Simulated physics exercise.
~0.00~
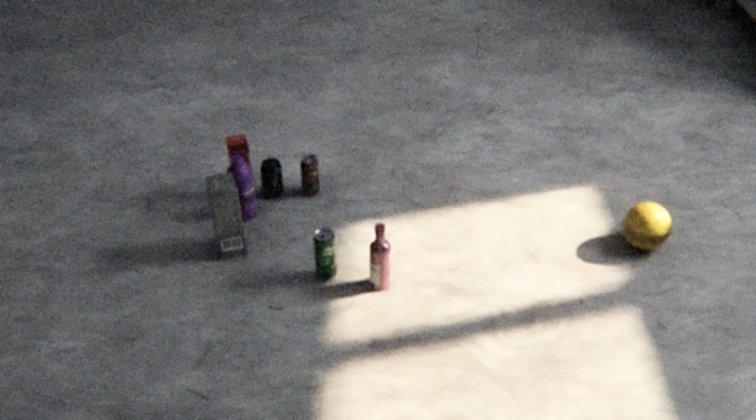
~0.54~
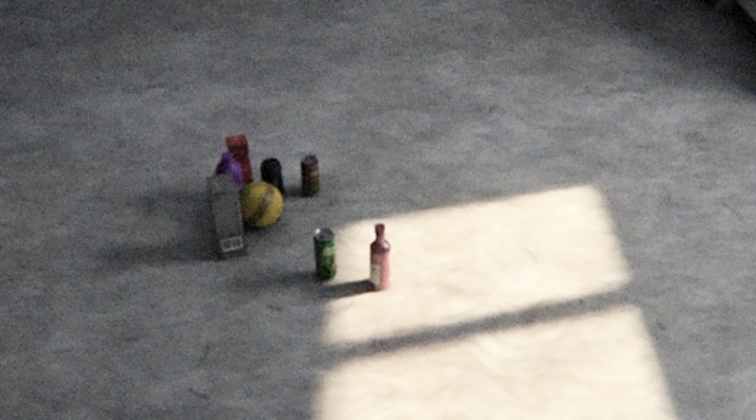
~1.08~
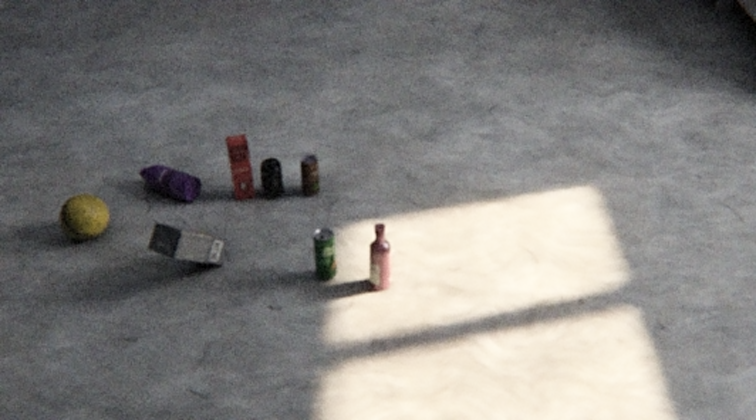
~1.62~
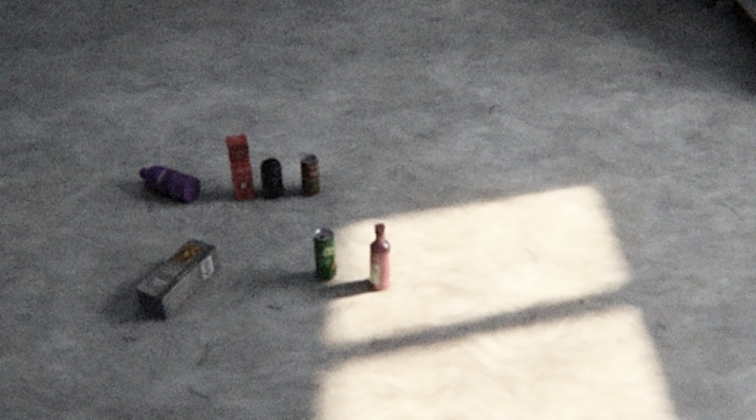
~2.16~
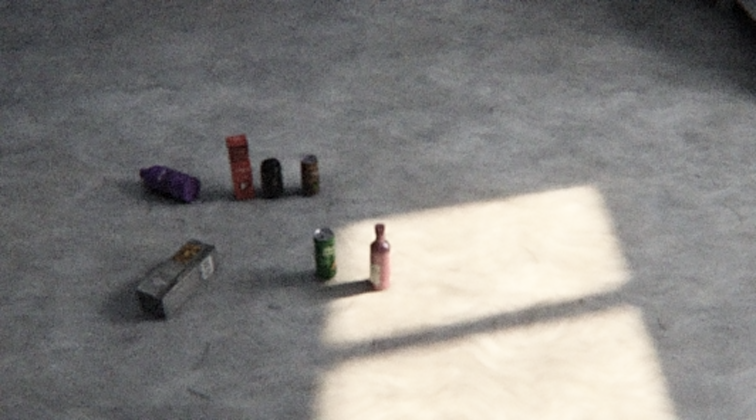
A yellow ball rolls left, knocking over a purple bottle and grey carton; five objects stay standing.
